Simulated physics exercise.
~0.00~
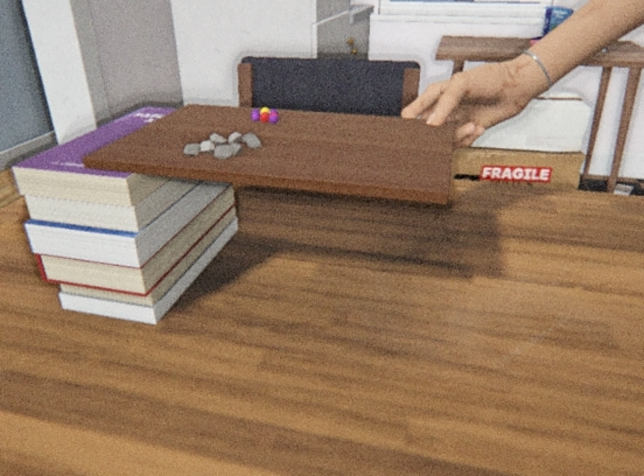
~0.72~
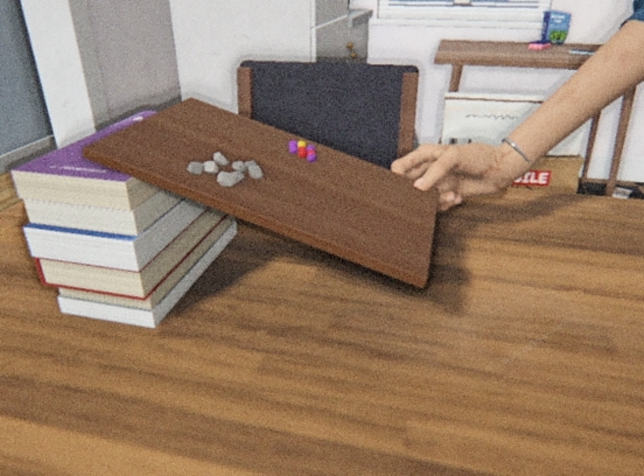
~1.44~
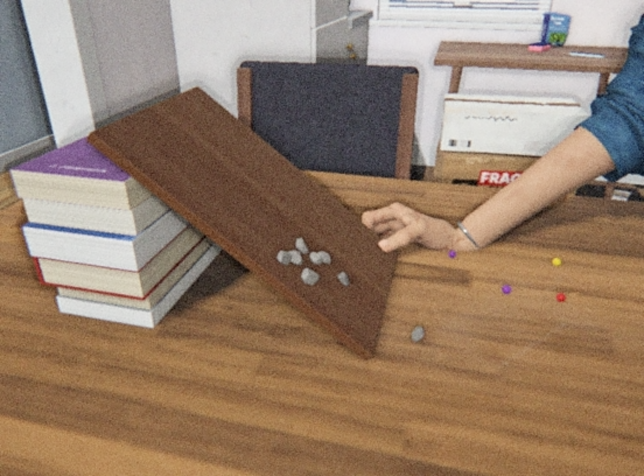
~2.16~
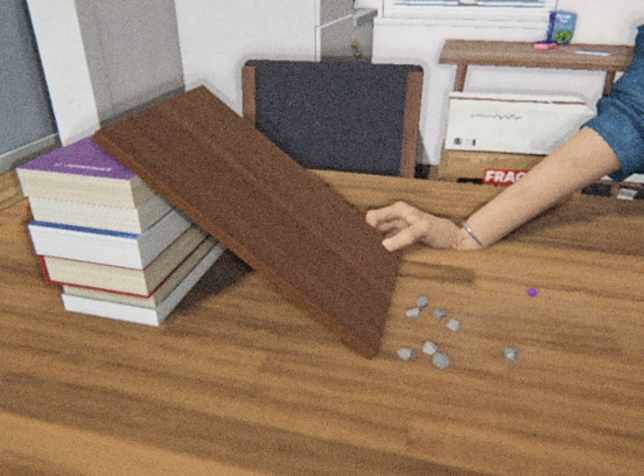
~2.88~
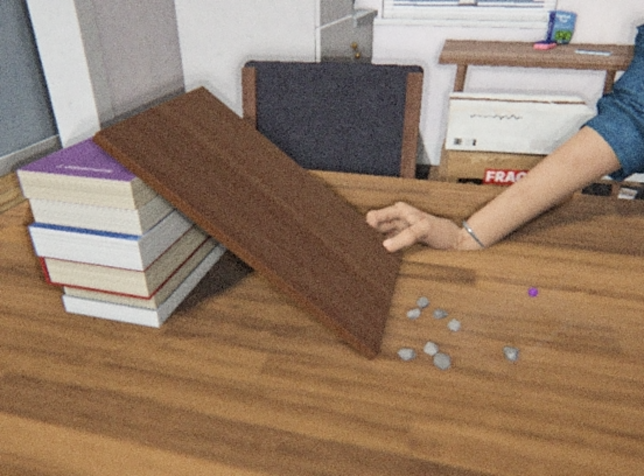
On a wooden table, a hand lowering a board propped on books, colourful beads rolling far off, grey pebbles sliding to rest nearby.
